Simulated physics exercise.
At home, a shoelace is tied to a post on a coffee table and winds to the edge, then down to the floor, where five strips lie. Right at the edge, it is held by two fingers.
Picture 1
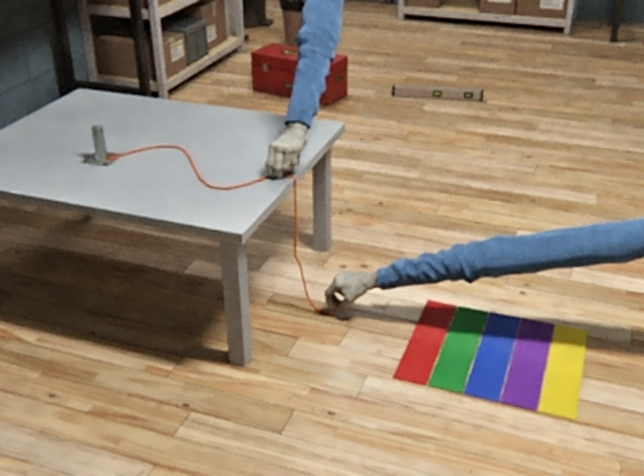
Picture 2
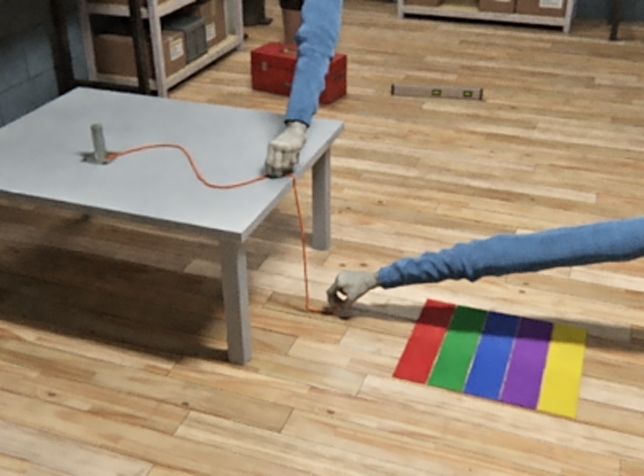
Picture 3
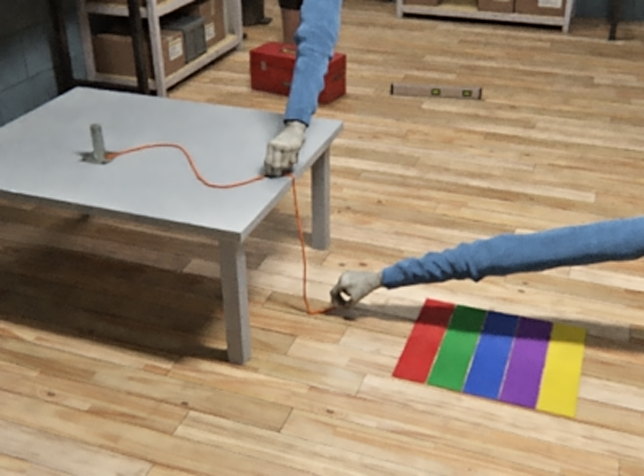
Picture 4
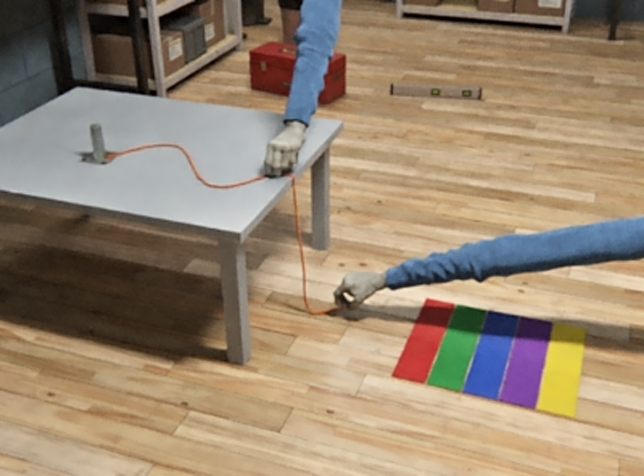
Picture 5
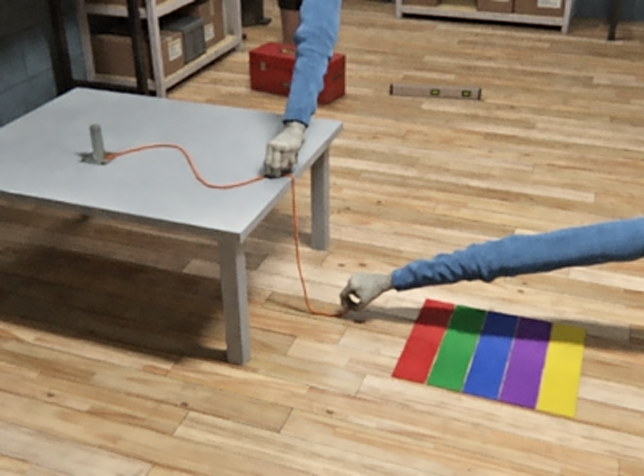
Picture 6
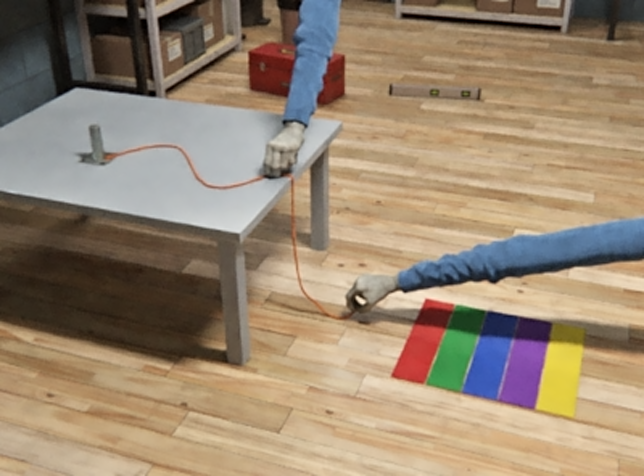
A workshop-like room with a pale wooden floor is seen from above at an angle, with shelves of boxes, a red toolbox and a level toward the back. An orange cord runs from a small grey post across a grey table at left, under a gloved hand at the edge, down to another gloved hand near red, green, blue, purple and yellow strips. The lower hand inches right with the cord's end, while the upper hand and camera stay still.
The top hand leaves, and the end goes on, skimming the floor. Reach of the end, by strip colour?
Purple.
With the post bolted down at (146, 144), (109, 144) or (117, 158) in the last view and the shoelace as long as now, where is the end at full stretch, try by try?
Try by try, around (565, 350), (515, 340) and (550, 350).
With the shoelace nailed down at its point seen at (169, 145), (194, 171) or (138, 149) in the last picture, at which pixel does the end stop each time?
Near (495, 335), (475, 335) and (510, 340).
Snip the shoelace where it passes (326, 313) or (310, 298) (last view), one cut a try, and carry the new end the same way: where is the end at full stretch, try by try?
(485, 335) and (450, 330).
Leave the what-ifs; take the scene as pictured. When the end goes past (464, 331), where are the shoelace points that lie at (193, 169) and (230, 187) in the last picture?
Roughly (236, 175) for the first and (293, 193) for the second.
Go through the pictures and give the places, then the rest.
End (336, 306); red (416, 366); green (450, 373); blue (486, 381); purple (522, 389); yellow (560, 398), in the first picture.
End (338, 305); shoelace through (138, 150) (188, 156) (210, 185) (278, 174) (302, 232) (307, 294), in the second picture.
End (341, 305), in the third picture.
End (345, 306); shoelace through (137, 150) (187, 155) (209, 185) (277, 174) (298, 231) (305, 294), in the fourth picture.
End (351, 308), in the fifth picture.
End (356, 309); shoelace through (136, 151) (187, 156) (208, 186) (276, 174) (293, 232) (305, 294), in the sixth picture.
Early on, end near (464, 331); over green.
Midway, end near (506, 339); over blue.
At the end of the slack, end near (532, 345); over purple. It gets as far as the purple strip.
